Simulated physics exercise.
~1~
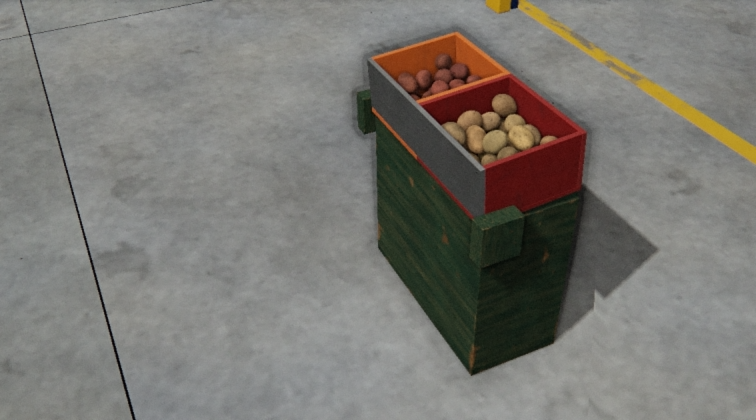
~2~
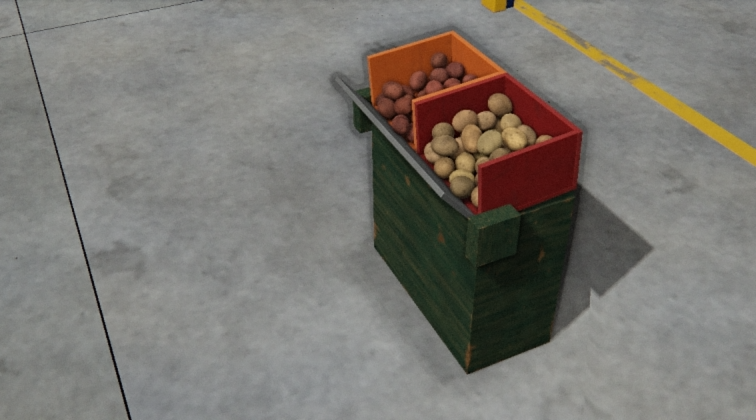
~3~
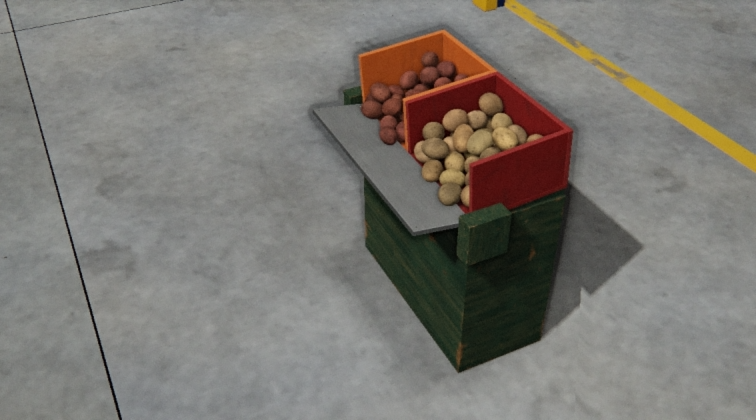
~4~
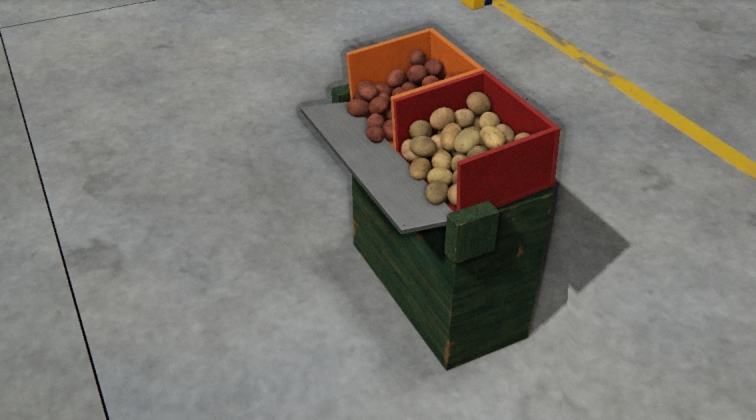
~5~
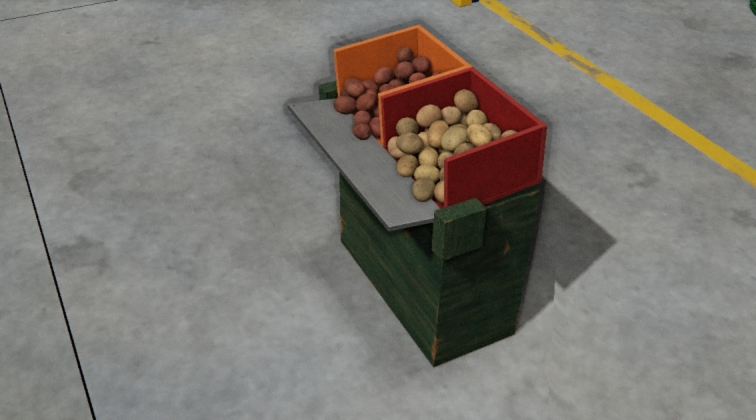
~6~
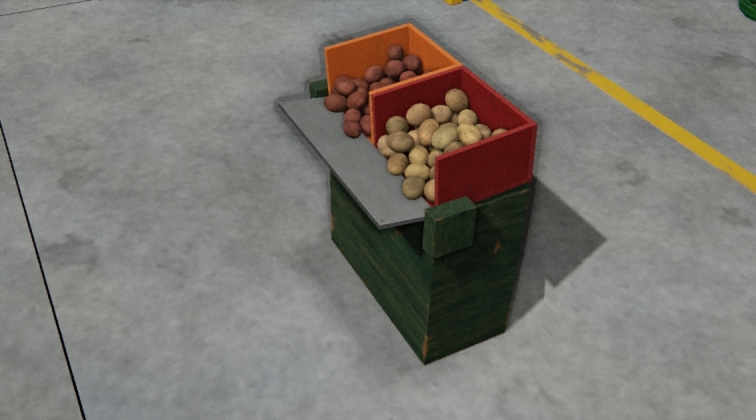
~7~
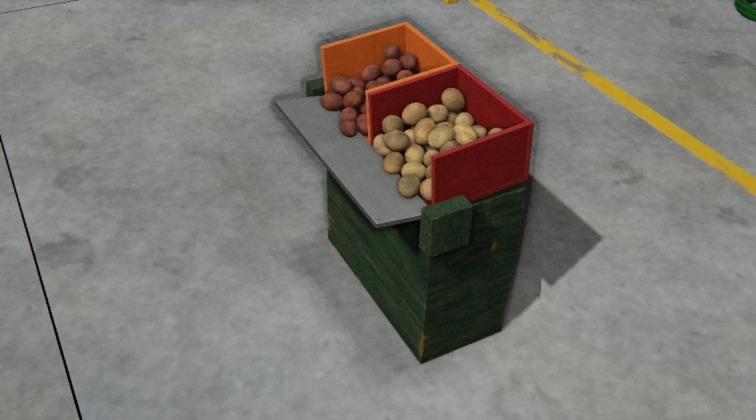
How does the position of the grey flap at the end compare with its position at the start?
At the start the flap stands upright, closing the left side of the bins. By the end it lies on its side, sticking out almost flat to the left.
A dark green wooden stand holds two open bins side by side, a red one in front full of tan potatoes and an orange one behind with reddish potatoes. It stands on a grey concrete floor near a yellow line, seen from above at an angle. A grey flap closes the left side of both bins at first, then swings down and outward until it lies nearly flat. The potatoes settle slightly toward the opening as the view drifts gently right. At the end both piles rest still, with none on the floor.
